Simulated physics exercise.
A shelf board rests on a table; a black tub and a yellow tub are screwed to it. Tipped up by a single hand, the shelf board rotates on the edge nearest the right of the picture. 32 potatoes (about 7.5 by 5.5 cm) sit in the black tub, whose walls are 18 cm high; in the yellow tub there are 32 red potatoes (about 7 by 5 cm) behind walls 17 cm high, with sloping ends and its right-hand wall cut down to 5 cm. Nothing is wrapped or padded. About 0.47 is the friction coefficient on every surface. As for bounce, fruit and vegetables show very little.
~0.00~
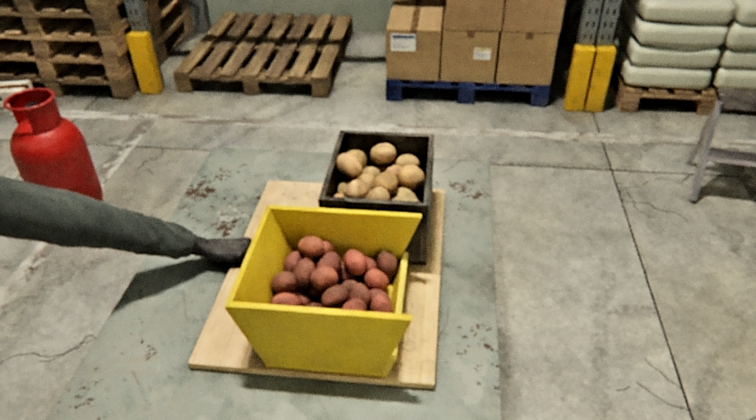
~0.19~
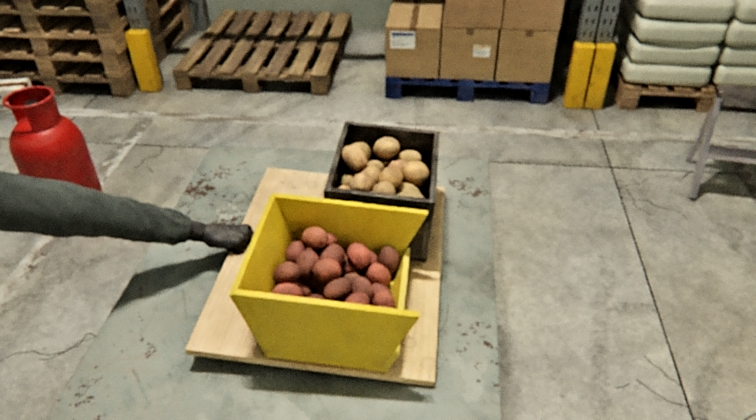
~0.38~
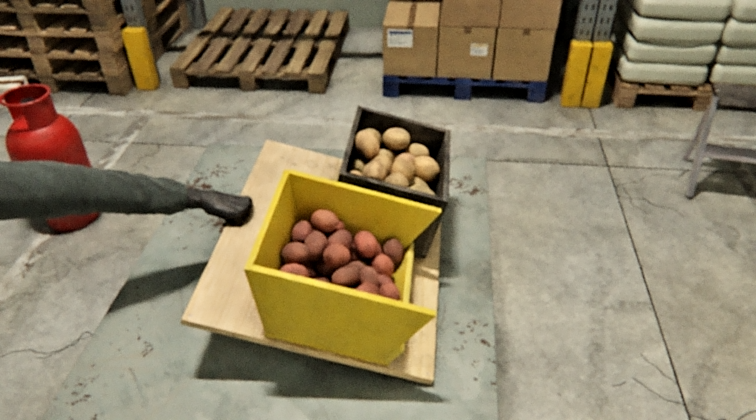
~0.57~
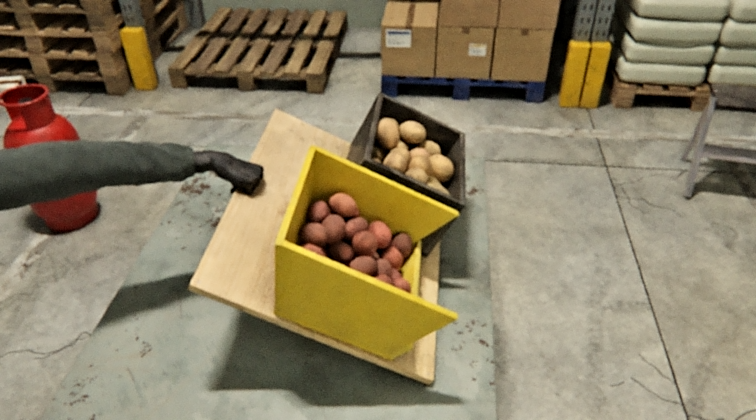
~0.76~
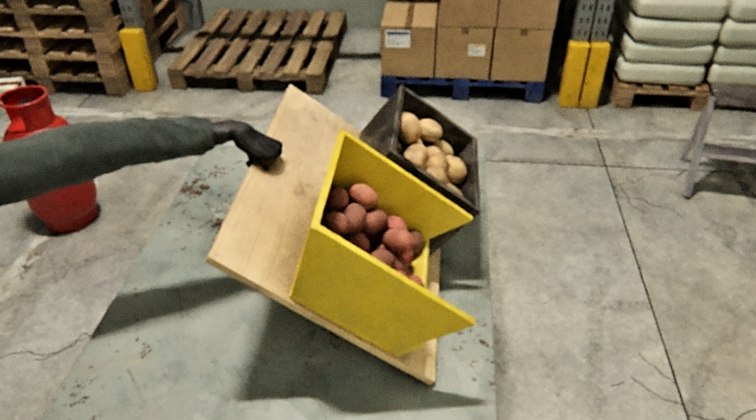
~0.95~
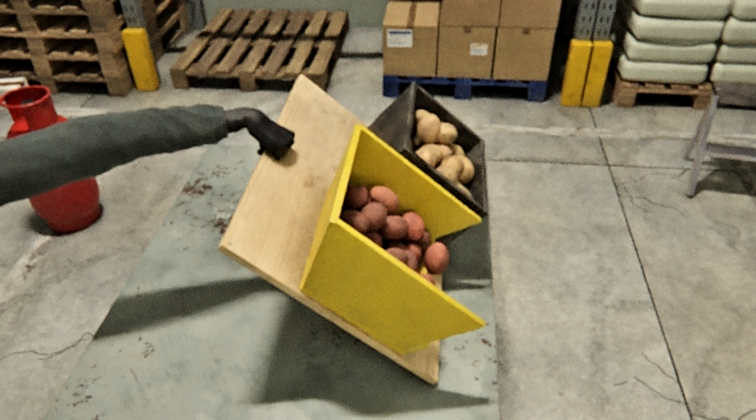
Wooden board carrying a yellow tub of red potatoes and a black tub of pale produce tilting steeply rightward, lifted by a gloved hand.
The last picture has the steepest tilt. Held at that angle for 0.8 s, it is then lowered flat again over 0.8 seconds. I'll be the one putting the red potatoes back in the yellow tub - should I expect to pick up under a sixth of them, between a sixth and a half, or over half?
Expect to pick up between a sixth and a half of them.
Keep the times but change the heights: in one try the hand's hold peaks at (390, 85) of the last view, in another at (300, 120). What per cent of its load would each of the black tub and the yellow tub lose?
First try, then second: The black tub sheds 10 then 0 per cent, and the yellow tub sheds 100 then 40 per cent.
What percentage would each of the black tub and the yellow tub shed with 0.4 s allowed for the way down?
Then the black tub sheds 0 %, while the yellow tub sheds 30 %.
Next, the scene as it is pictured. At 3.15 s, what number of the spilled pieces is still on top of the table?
I'd guess near 3.
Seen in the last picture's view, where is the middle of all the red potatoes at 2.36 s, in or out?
In the last view, the centre sits near (372, 289).
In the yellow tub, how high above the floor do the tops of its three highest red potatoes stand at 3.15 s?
About 9 cm.
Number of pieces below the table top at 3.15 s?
Count: Roughly 8.
After 1.30 s, tilt 41°; 0 of 32 out of the black tub and 2 of 32 out of the yellow tub.
After 1.74 s, tilt 41°; 0 of 32 out of the black tub and 5 of 32 out of the yellow tub.
After 2.36 s, tilt 6°; 0 of 32 out of the black tub and 10 of 32 out of the yellow tub.
Outcome (at 3.15 s), 0 of 32 out of the black tub and 10 of 32 out of the yellow tub. Asked share, 10 of 32, 31 per cent.
